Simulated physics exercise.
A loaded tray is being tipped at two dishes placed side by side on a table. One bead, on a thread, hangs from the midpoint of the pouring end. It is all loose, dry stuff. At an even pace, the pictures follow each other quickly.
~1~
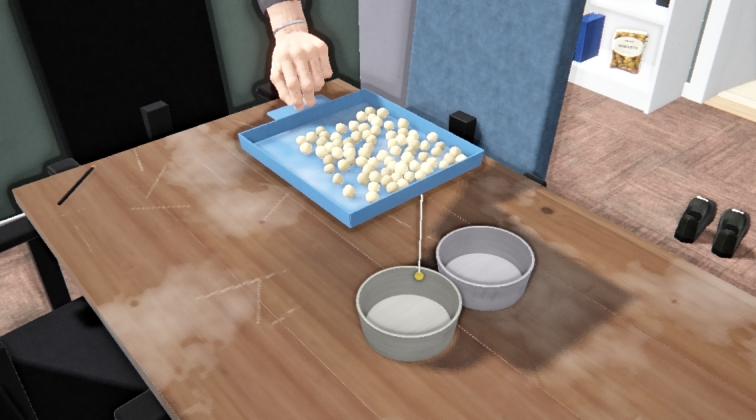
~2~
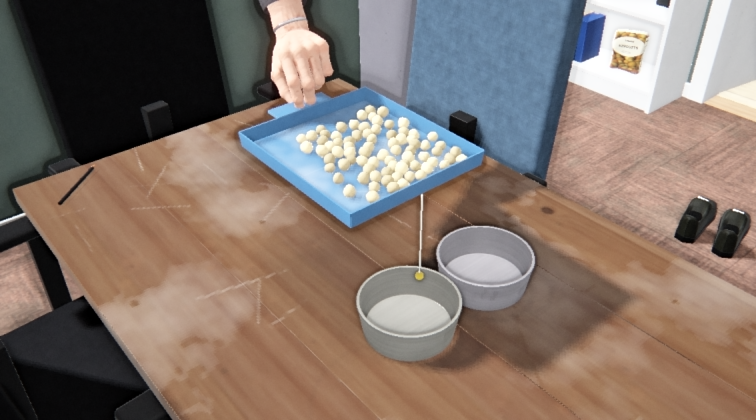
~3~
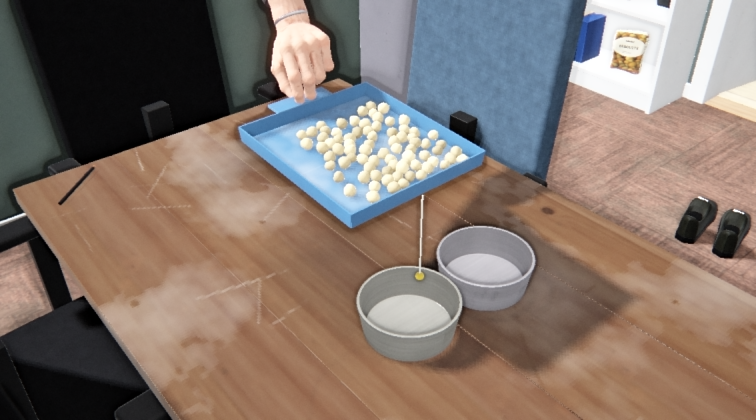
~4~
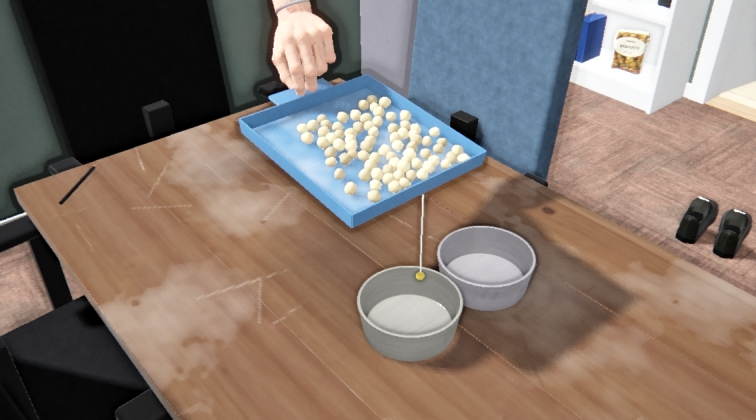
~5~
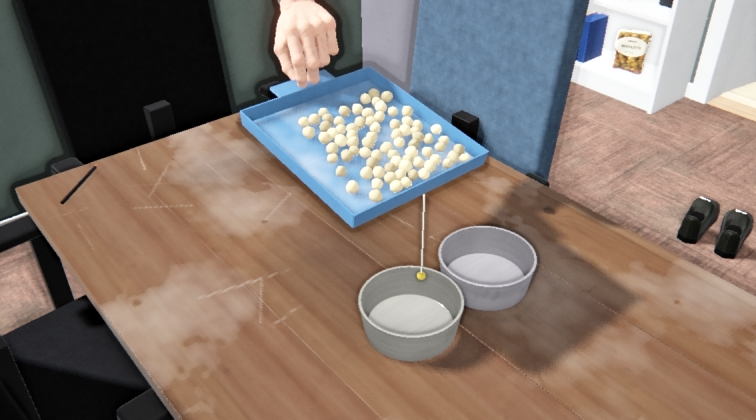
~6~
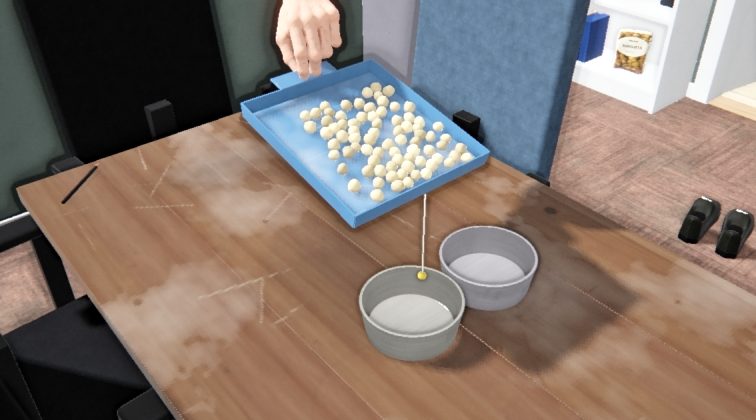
On a wooden table, a hand gradually raising the back of a blue tray of pale round nuts beside two grey dishes.
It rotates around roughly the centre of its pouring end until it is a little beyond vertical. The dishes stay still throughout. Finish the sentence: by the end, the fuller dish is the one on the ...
... left.
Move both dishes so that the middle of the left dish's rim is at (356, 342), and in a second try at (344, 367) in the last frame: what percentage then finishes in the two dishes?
In order: 40 percent, then 50 percent.
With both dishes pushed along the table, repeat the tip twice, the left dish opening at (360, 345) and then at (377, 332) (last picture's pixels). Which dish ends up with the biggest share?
Results - the dish on the right side first, the dish on the right side second.
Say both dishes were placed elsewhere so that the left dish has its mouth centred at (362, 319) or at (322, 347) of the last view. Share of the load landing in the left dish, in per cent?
First position: Some 10 %; second position: Some 0 %.
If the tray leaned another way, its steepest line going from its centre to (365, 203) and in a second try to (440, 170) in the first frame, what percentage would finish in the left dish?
First case about 50 percent; second case about 0 percent.
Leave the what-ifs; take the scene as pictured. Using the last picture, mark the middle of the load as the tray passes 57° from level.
Somewhere around pixel (425, 155) in the last picture.
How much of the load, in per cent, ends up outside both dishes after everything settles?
I'd put it close to 70 per cent.
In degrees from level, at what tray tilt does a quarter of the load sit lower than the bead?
Roughly 110 degrees of tilt.
Soon, tray tipped steeply; all on the tray.
A while on, tray tipped right over; all on the tray.
Towards the end, tray tipped past a quarter turn; about a quarter in the left dish; a small part in the right dish; about two thirds outside both.
Finally, tray tipped past a quarter turn; about a quarter in the left dish; a small part in the right dish; about two thirds outside both.
